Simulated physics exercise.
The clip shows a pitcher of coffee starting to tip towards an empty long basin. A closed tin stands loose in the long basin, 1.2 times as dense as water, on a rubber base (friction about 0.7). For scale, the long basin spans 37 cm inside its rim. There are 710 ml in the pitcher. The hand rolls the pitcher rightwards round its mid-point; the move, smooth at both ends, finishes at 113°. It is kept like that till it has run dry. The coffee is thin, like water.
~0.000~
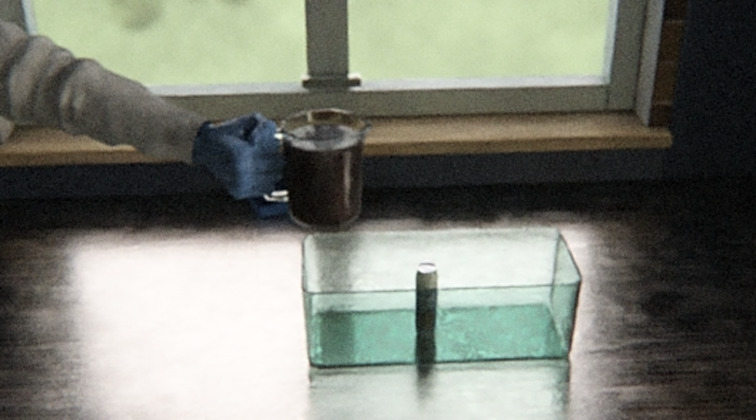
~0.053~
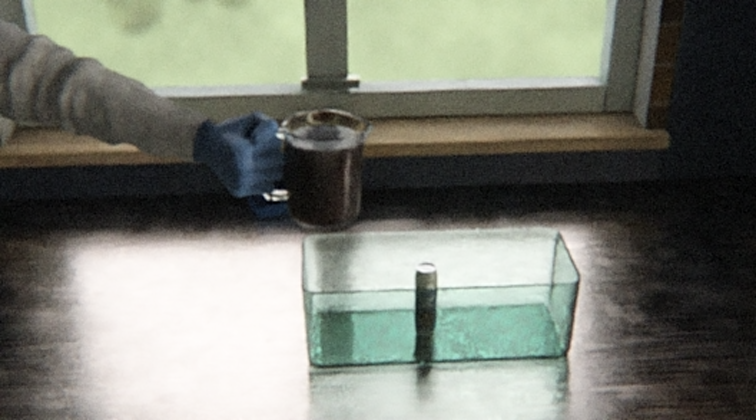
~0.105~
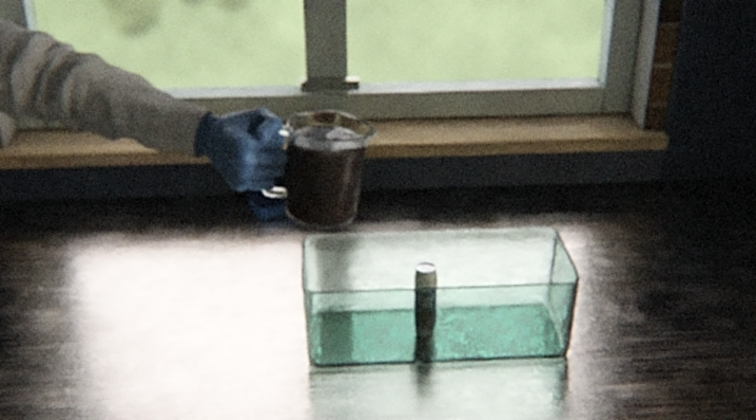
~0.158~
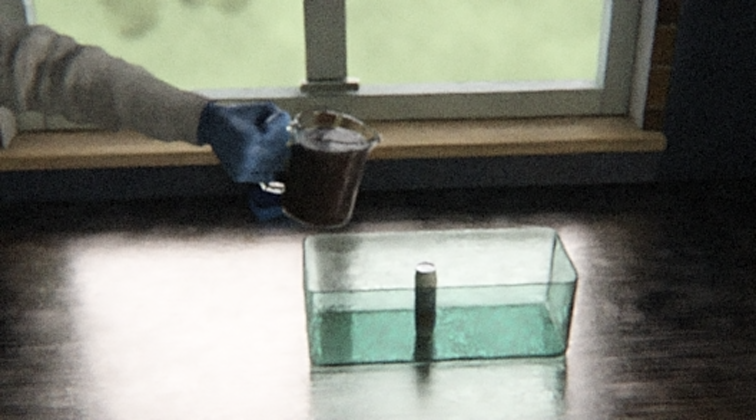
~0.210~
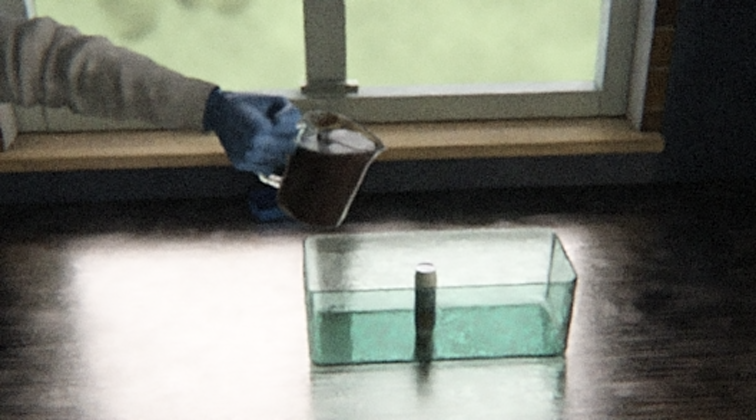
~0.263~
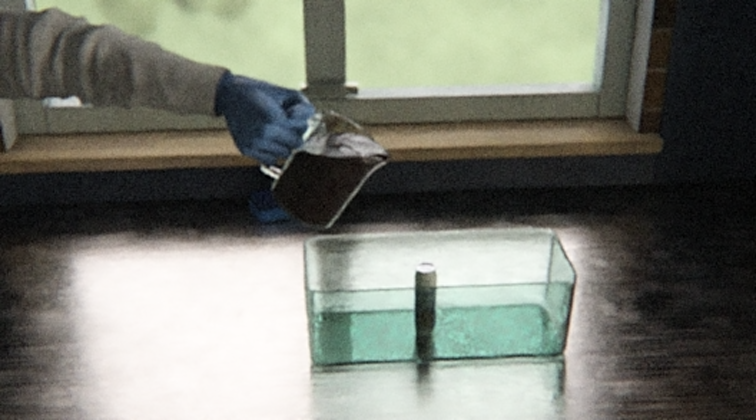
The clip opens on a blue-gloved hand holding a glass pitcher of dark coffee nearly upright above a clear, green-tinted long basin with a slim tin standing inside. The hand rolls the pitcher rightwards, slowly and then more steeply, until the coffee reaches its lowered right lip.
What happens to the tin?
The tin topples.
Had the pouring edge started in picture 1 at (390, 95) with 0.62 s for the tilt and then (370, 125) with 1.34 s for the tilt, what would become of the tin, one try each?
First it keeps standing; then it topples.
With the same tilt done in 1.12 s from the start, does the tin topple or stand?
The tin topples.
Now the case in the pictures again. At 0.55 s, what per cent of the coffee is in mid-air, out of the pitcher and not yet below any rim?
Near 24 in a hundred.
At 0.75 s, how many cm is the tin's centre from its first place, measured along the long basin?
Some 1 cm.
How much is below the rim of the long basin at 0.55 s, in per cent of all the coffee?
Some 18 per cent.
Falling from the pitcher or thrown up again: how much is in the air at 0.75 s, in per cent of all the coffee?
Some 12 per cent.
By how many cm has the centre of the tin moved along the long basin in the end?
About 11.5 cm.
Then, 0.55 s in, the tilt is 99° and 57 per cent is still to pour; the tin stands where it began.
Then, 0.75 s in, the tilt is 113° and 11 per cent is still to pour; the tin stands 1 cm from where it began.
Then, 0.97 s in, the tilt is 113° and 0 per cent is still to pour; the tin leans 48°.
Then, 1.21 s in, the tilt is 113° and 0 per cent is still to pour; the tin lies on its side.
Finally, the tin lies on its side.
